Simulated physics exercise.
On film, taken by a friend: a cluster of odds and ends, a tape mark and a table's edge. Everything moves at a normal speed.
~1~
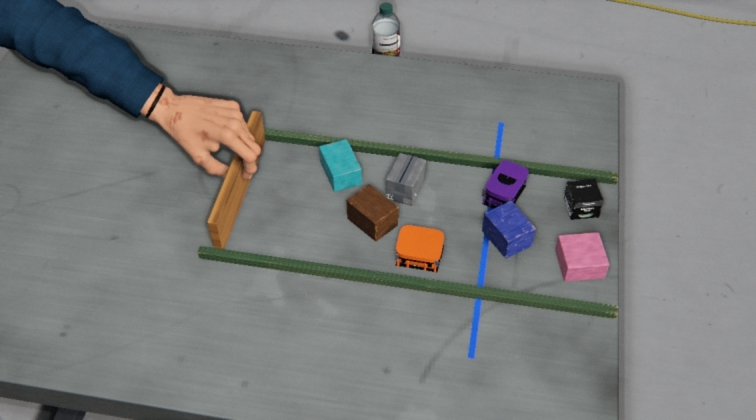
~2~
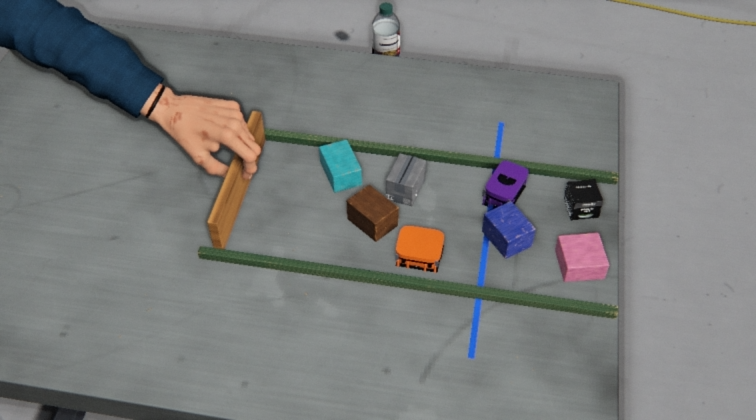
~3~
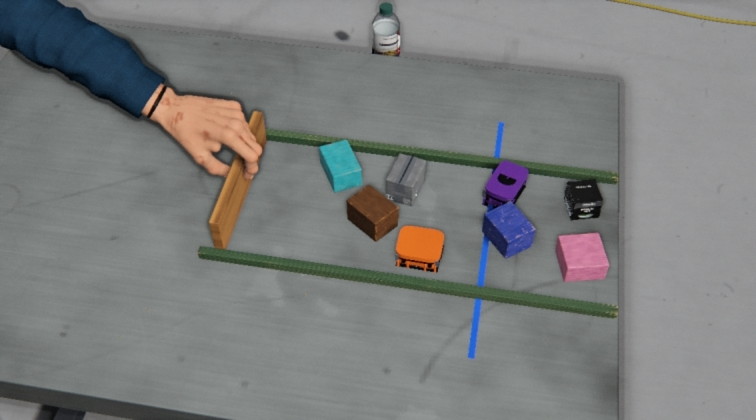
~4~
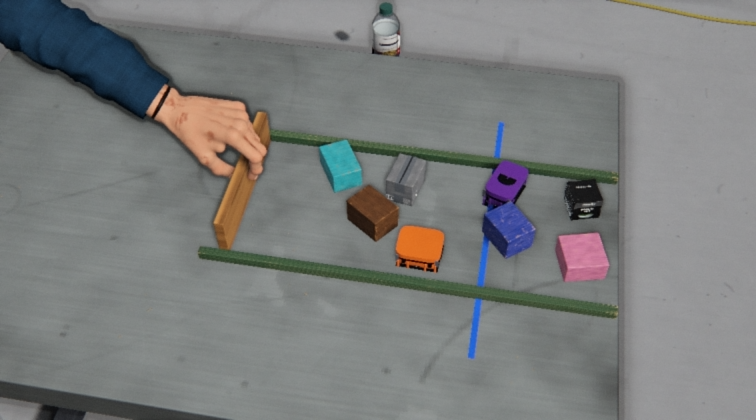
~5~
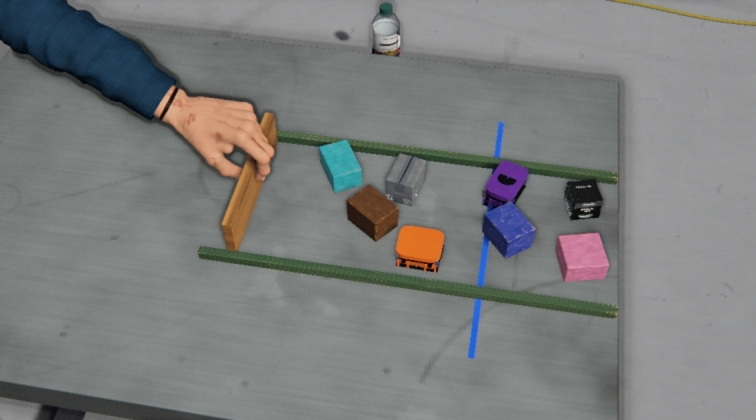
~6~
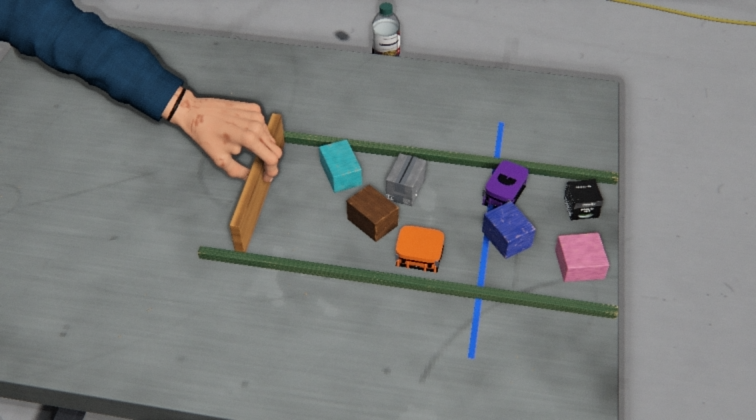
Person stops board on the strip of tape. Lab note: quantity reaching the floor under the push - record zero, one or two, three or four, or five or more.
Most likely not a single one will drop off.
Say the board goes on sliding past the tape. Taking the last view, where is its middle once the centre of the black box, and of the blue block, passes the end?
I reckon its middle sits around (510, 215) and then around (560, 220).
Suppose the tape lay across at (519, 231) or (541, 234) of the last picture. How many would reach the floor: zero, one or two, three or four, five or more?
In order: Just one or two, then either one or two.
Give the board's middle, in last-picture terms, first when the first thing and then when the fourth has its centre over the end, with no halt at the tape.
Roughly (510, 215) and then roughly (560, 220).
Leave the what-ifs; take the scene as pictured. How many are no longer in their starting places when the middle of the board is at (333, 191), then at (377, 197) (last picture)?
At the first spot the count is 1, and at the second it is 4.
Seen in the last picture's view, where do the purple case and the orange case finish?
In the last picture the purple case sits at (568, 193) while the orange case sits at (501, 271).
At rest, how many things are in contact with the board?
Looks like 3 of them, all told.
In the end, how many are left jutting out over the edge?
Count: 0.
Early on, none off yet; pink block at rest near (581, 257); black box at rest near (583, 200); blue block at rest near (508, 230).
Finally, the number that fall off is zero.
